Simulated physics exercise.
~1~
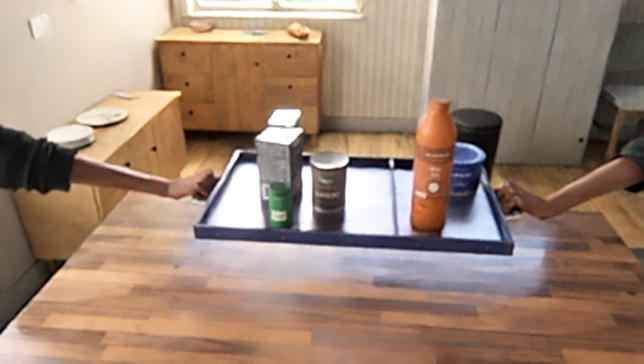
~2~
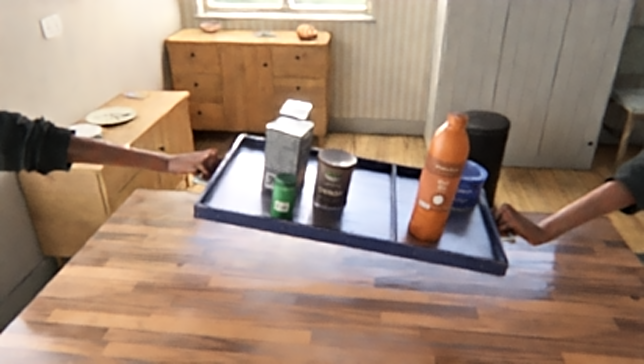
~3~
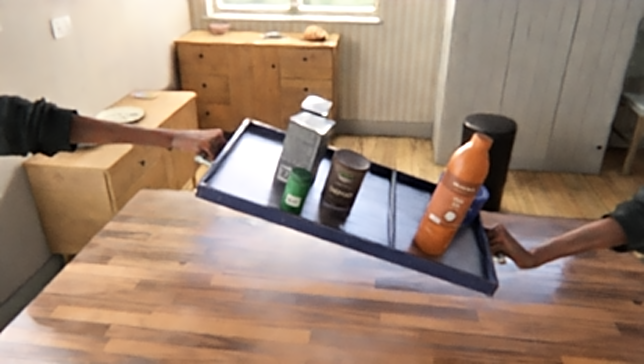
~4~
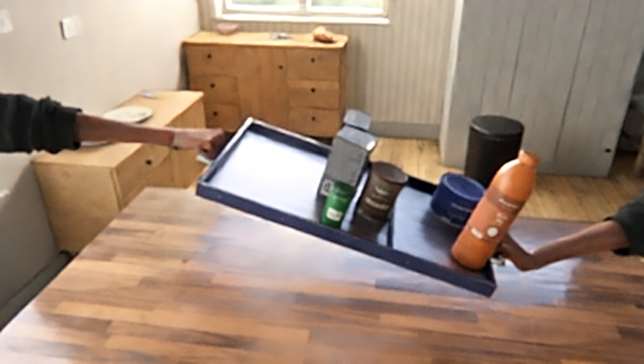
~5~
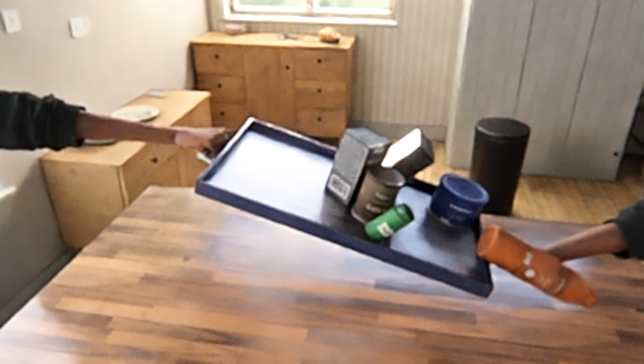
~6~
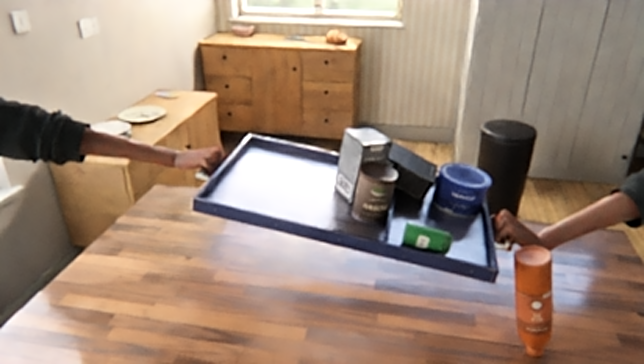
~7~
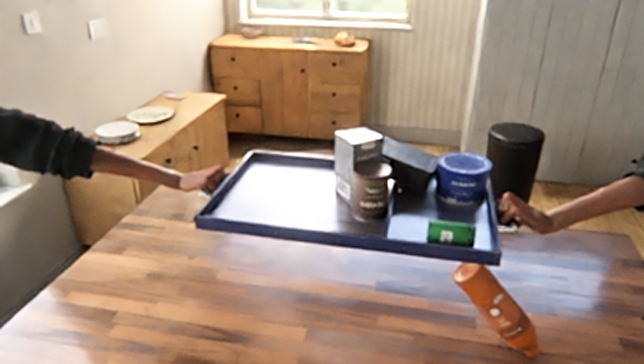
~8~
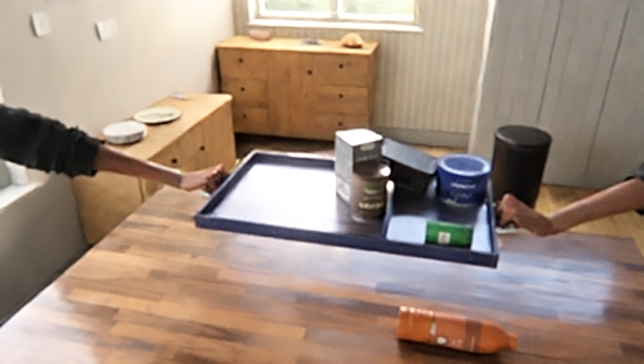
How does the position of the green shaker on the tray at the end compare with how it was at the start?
The green shaker stood upright at the start, but at the end it was lying on its side on the tray.
Above a wooden table in a room, two hands tilted a loaded blue tray down to the right, making its items slide and some topple, and the orange bottle fell off; the tray was levelled, and the bottle ended lying on the table.
